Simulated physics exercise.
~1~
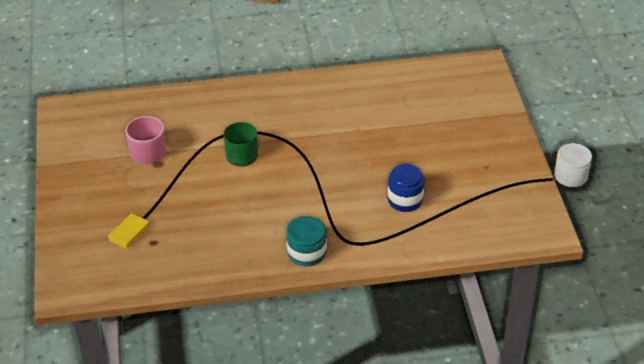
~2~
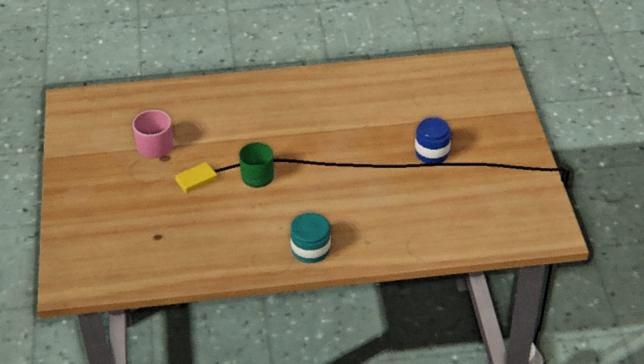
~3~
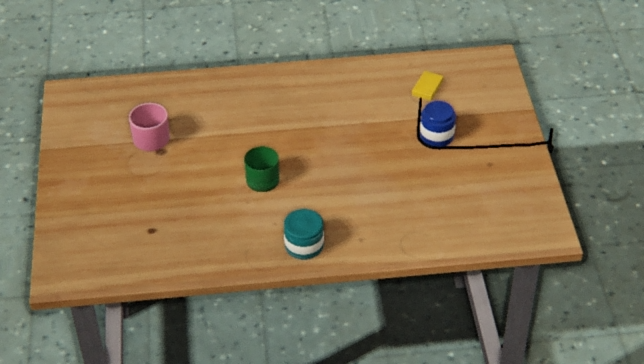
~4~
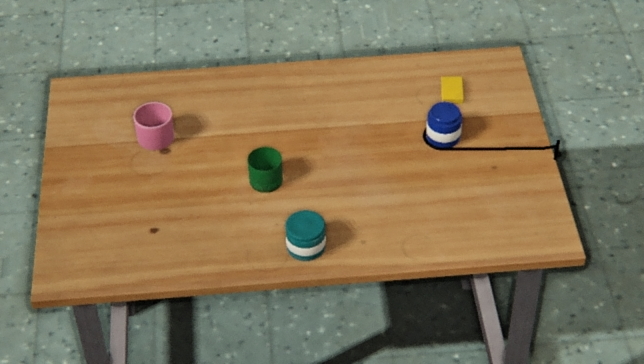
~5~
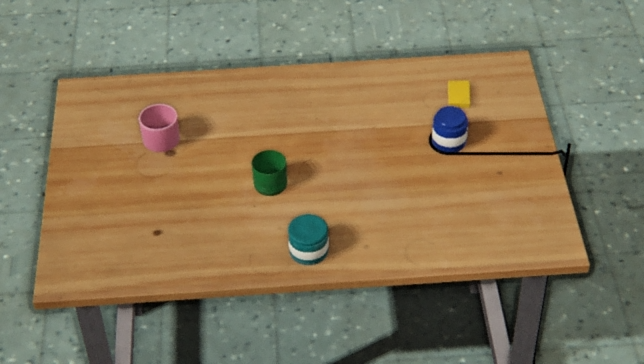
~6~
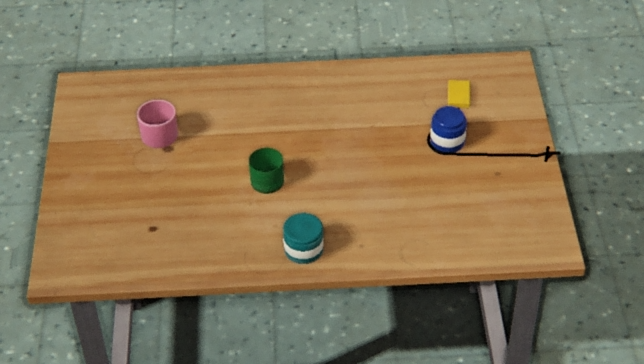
A wooden table holds still while a falling white cup drags a yellow block rightward by cable.
